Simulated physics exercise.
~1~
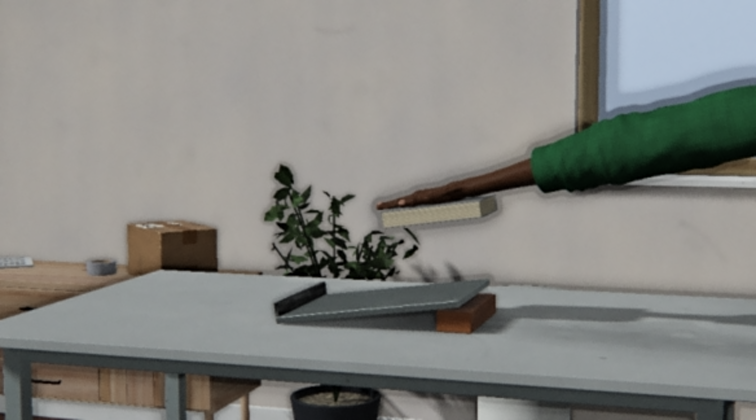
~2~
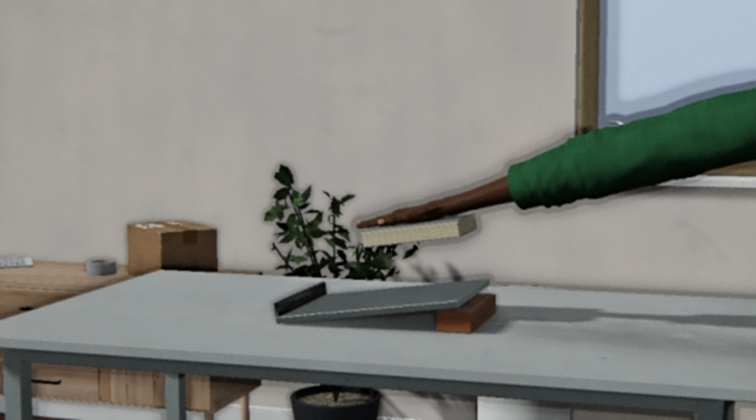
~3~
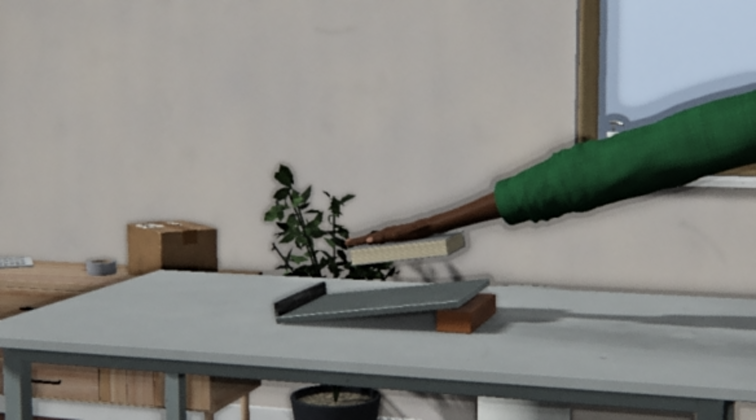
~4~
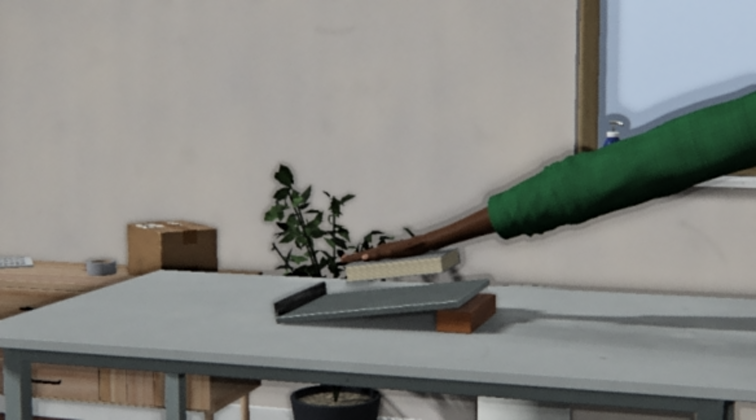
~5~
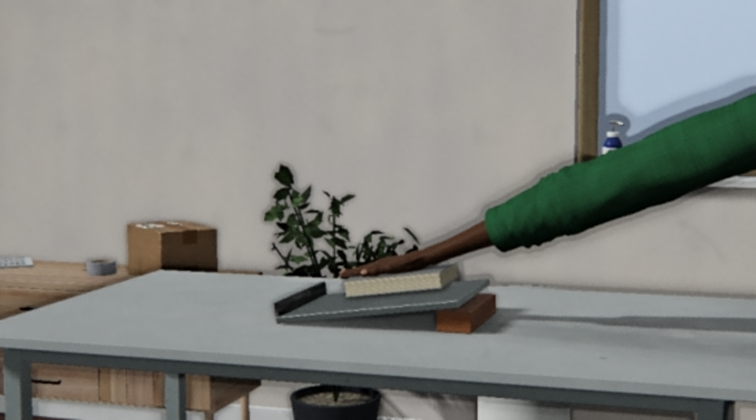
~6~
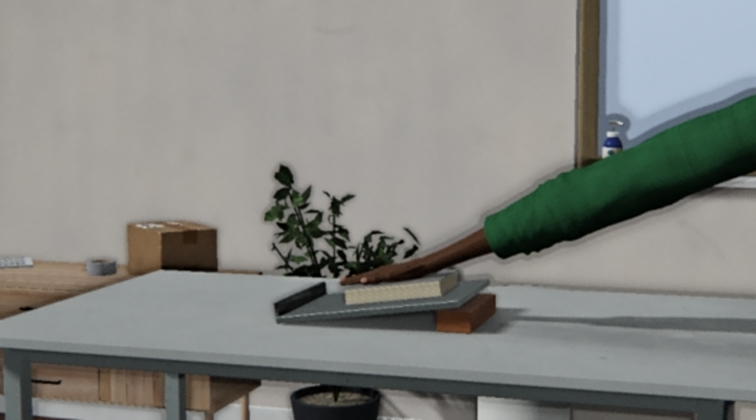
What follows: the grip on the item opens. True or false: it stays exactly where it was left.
True.
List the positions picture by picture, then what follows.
On its way; grey book (440, 211), in the first picture.
On its way; grey book (419, 230), in the second picture.
On its way; grey book (408, 248), in the third picture.
On its way; grey book (403, 264), in the fourth picture.
On its way; grey book (402, 279), in the fifth picture.
In place under the hand; grey book (402, 288), in the sixth picture.
Then, 0.30 s on from there, no change.
Then, 0.70 s on from there, grey book resting near (402, 288).
In the end, it is unmoved. At the end, from the last picture's camera, grey book near (401, 288). The grey book stays where it is put.
